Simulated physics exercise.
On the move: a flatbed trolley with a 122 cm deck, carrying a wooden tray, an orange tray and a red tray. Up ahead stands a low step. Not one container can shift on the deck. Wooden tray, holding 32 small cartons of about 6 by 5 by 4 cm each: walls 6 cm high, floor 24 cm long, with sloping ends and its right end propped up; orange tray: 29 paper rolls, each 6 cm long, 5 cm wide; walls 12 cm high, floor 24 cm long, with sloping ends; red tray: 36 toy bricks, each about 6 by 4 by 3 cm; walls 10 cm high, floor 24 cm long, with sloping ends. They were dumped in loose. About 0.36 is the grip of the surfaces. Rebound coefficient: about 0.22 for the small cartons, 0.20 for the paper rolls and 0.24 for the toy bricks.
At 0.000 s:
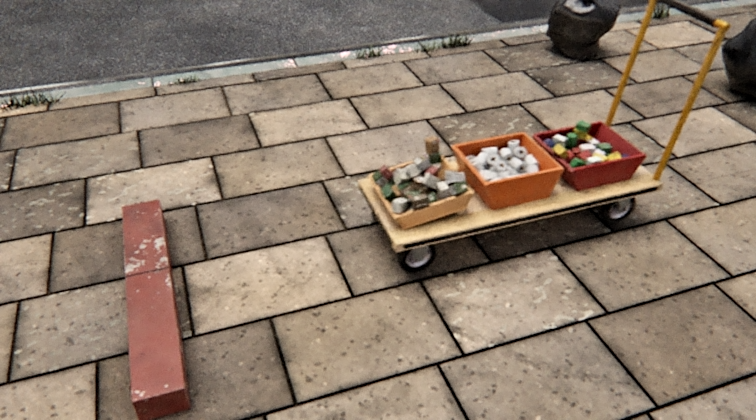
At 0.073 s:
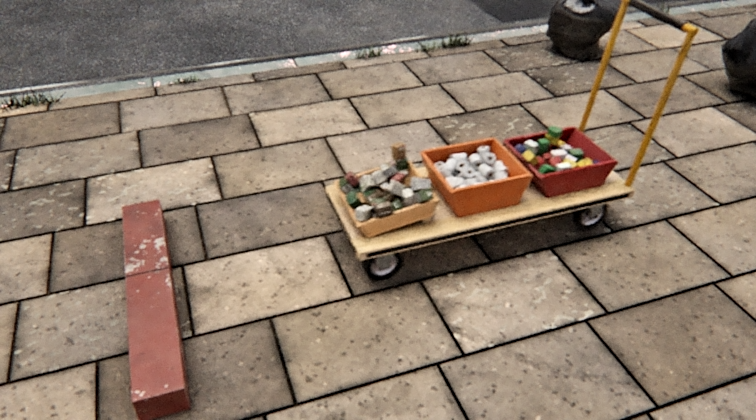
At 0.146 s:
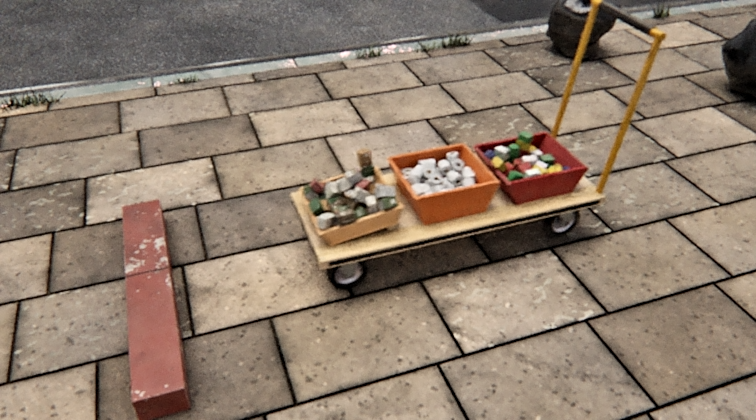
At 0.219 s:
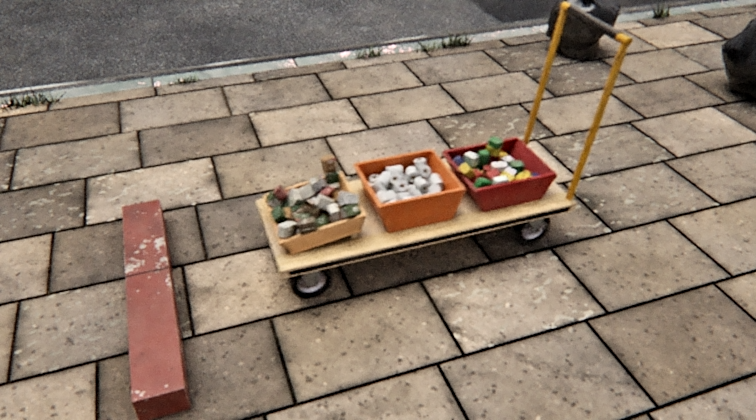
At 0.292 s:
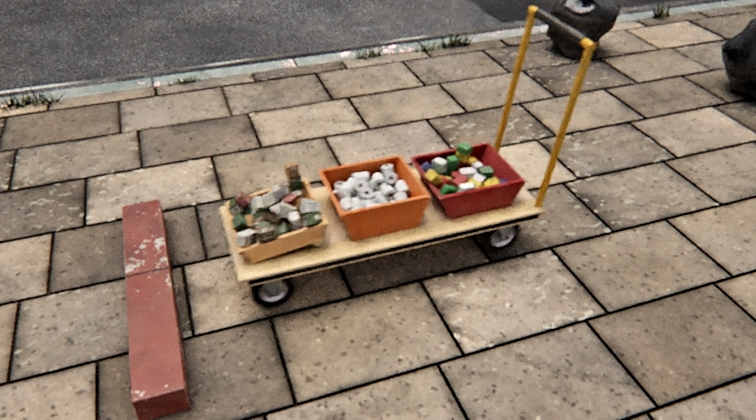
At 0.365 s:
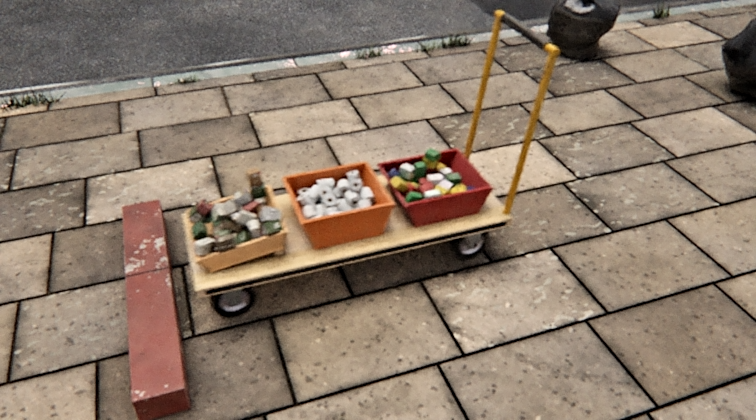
We see a flat trolley with a yellow handle roll steadily leftward across paving slabs toward a low red step, carrying a wooden tray of small blocks, an orange tray of white rolls and a red tray of colourful pieces.
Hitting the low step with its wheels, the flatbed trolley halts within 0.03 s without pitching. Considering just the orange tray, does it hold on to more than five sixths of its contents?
Yes, its loss stays under a sixth.
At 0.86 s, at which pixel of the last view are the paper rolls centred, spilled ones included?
Pixel (296, 218), give or take.
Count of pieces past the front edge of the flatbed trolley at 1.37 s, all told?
Count: Approx. 8.
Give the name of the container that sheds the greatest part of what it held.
Wooden tray.
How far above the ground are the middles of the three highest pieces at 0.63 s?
Mean height: Some 40 cm.
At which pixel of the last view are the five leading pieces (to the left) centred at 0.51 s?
The five leading pieces sit around (142, 238).
After 0.41 s, the wheels strike.
After 0.51 s, the wooden tray is down by 3 of 32, the orange tray has all 29 and the red tray is down by 1 of 36.
After 0.63 s, the wooden tray is down by 8 of 32, the orange tray has all 29 and the red tray is down by 2 of 36.
After 0.86 s, the wooden tray is down by 9 of 32, the orange tray has all 29 and the red tray is down by 2 of 36.
Outcome (at 1.37 s), the wooden tray is down by 9 of 32, the orange tray has all 29 and the red tray is down by 2 of 36. Asked share, 0 of 29, 0 per cent.
